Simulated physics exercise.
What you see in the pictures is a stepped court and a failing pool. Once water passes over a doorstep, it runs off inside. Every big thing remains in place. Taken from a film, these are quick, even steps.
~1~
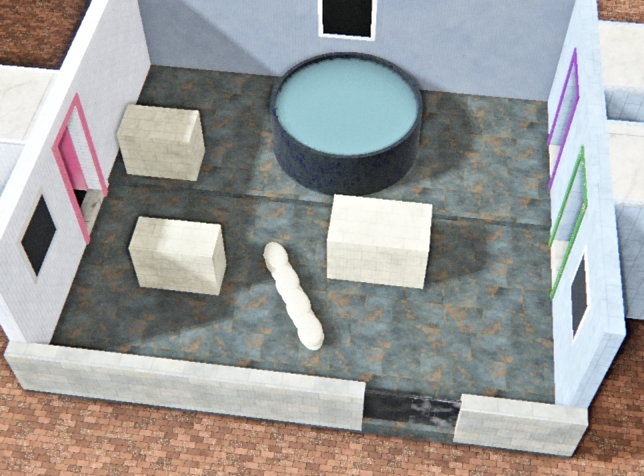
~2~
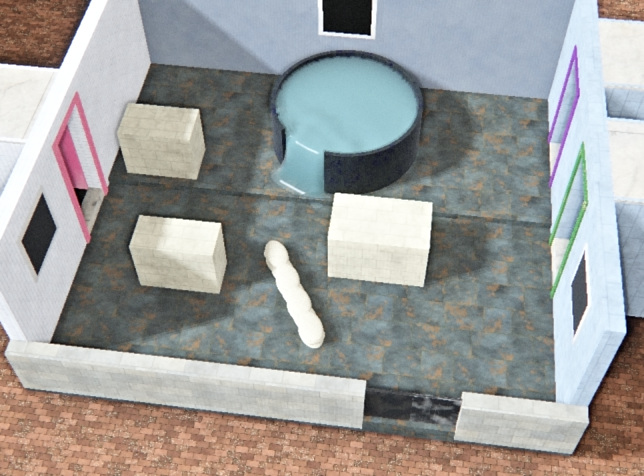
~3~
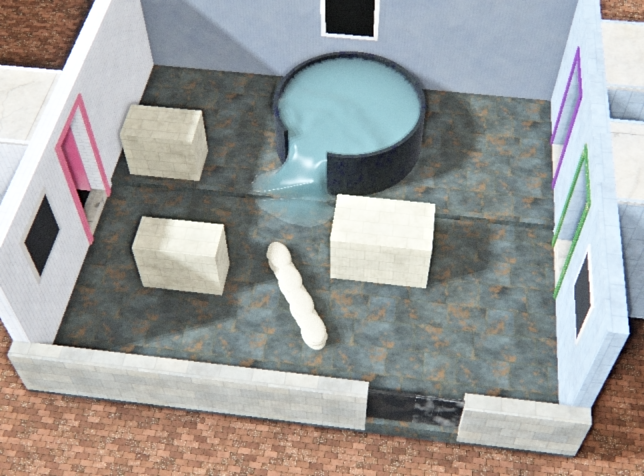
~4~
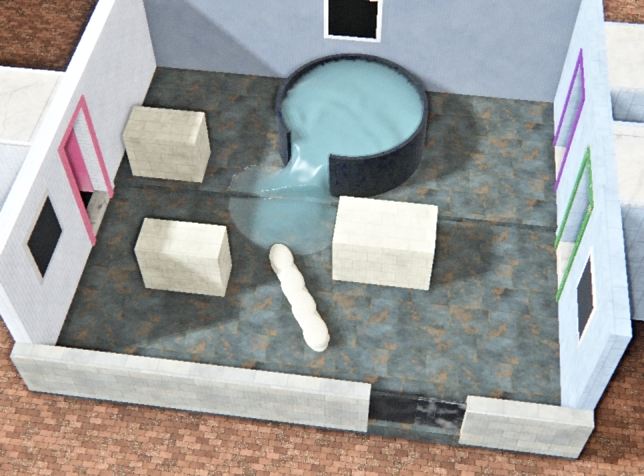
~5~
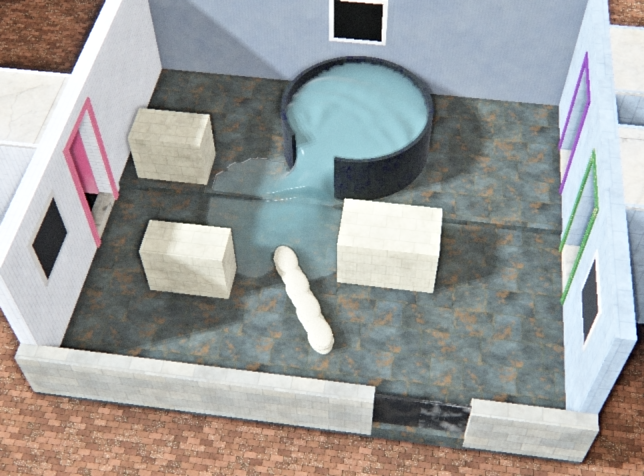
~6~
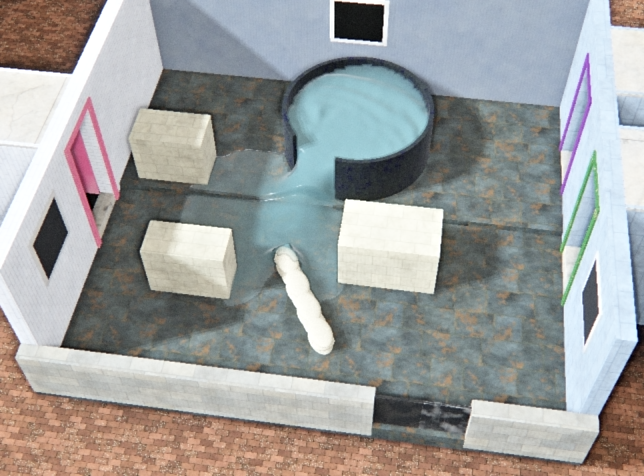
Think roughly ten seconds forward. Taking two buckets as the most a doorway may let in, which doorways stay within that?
I predict the pink door will overshoot two buckets; I predict the purple door will remain at two buckets or below; I predict the green door will remain at two buckets or below.
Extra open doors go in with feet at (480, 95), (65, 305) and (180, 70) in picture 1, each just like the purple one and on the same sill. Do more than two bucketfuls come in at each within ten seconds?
Taken in sequence, they go: Not exceeded, exceeded, not exceeded.
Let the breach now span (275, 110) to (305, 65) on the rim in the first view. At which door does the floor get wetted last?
Last in line is the door marked green.
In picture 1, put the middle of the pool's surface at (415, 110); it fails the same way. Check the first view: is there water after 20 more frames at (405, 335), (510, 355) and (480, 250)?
In turn: Awash, awash, under water.
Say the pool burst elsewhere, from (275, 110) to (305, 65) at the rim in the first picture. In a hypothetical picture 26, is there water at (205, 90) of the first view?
It would be drenched.
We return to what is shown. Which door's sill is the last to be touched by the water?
Going by the pictures, I'd say the door marked purple.
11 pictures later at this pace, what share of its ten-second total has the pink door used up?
I'd say some 35 per cent.
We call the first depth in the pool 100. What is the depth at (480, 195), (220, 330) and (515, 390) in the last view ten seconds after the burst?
2, 12 and 16 in a hundred, in turn.
A moment on, water covers 25 % of the floor; the pink door wet at the sill, nothing in, the purple door not reached, the green door not reached.
Next, water covers 45 % of the floor; the pink door over two buckets in, the purple door not reached, the green door not reached.
Then, water covers 50 % of the floor; the pink door far over two buckets in, the purple door not reached, the green door not reached.
Later, water covers 70 % of the floor; the pink door far over two buckets in, the purple door wet at the sill, nothing in, the green door wet at the sill, nothing in.
In the end, water covers 85 % of the floor; the pink door far over two buckets in, the purple door wet at the sill, nothing in, the green door wet at the sill, nothing in.
